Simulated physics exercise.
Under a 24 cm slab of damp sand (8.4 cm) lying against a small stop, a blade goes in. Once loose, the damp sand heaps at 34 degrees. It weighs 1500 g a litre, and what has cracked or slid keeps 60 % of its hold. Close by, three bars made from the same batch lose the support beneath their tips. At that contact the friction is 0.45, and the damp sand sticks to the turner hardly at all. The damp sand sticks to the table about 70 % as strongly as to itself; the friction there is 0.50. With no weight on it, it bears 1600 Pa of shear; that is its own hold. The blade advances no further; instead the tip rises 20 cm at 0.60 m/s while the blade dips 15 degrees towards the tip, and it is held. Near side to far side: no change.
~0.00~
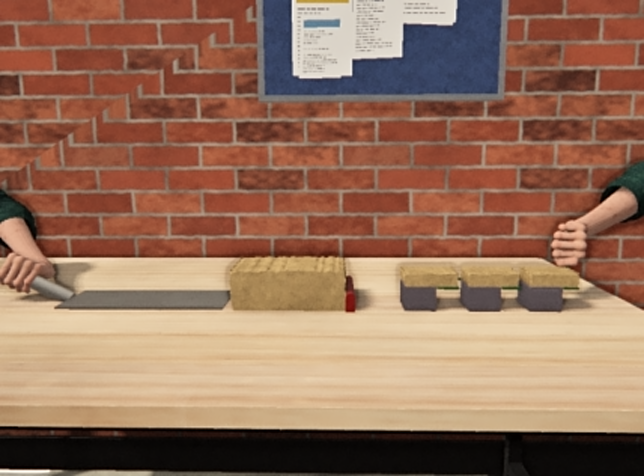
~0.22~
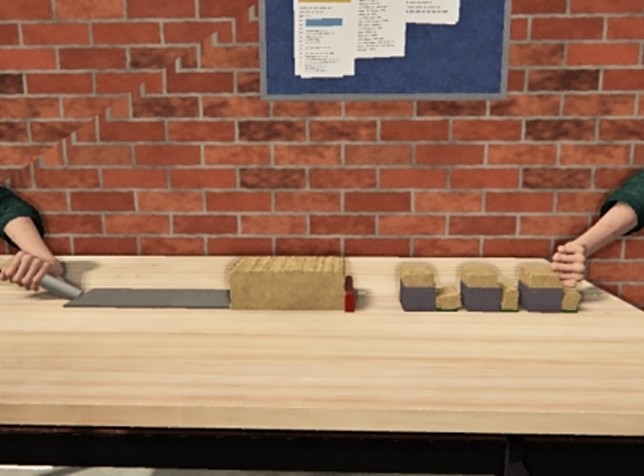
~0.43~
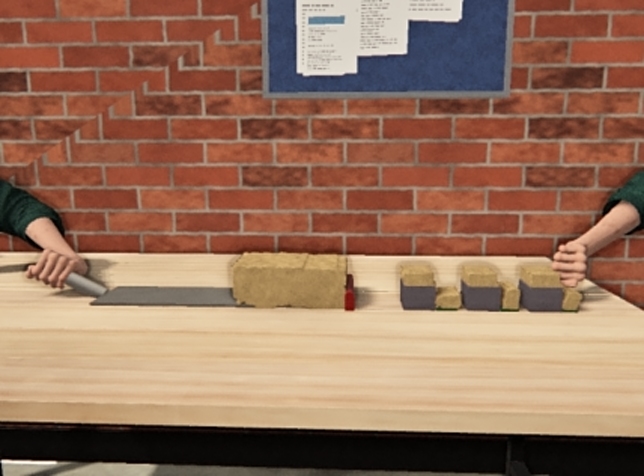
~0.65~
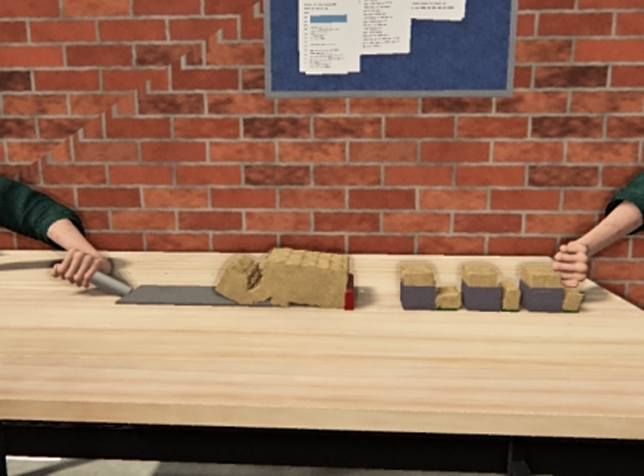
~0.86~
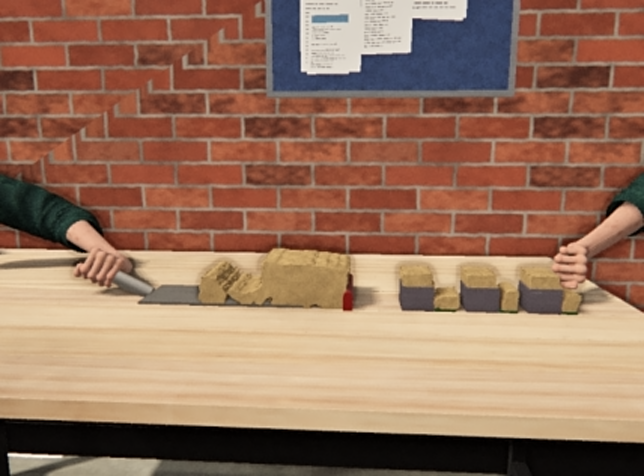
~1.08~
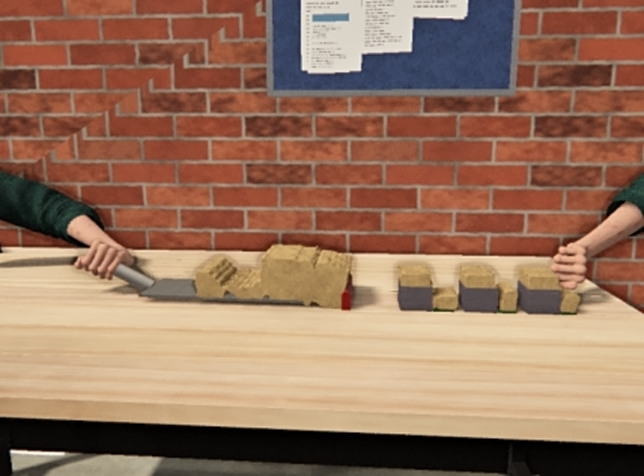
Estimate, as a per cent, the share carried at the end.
The estimate is close to 66 %.
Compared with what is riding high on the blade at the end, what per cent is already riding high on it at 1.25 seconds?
I'd put it near 90 per cent.
After 1.25 s, the tip is 11 cm up.
After 1.46 s, the tip is 20 cm up and 66 % is riding high on the blade.
After 1.66 s, the tip is 20 cm up and 66 % is riding high on the blade.
After 1.87 s, the tip is 20 cm up and 66 % is riding high on the blade.
After 1.97 s, the tip is 20 cm up and 66 % is riding high on the blade.
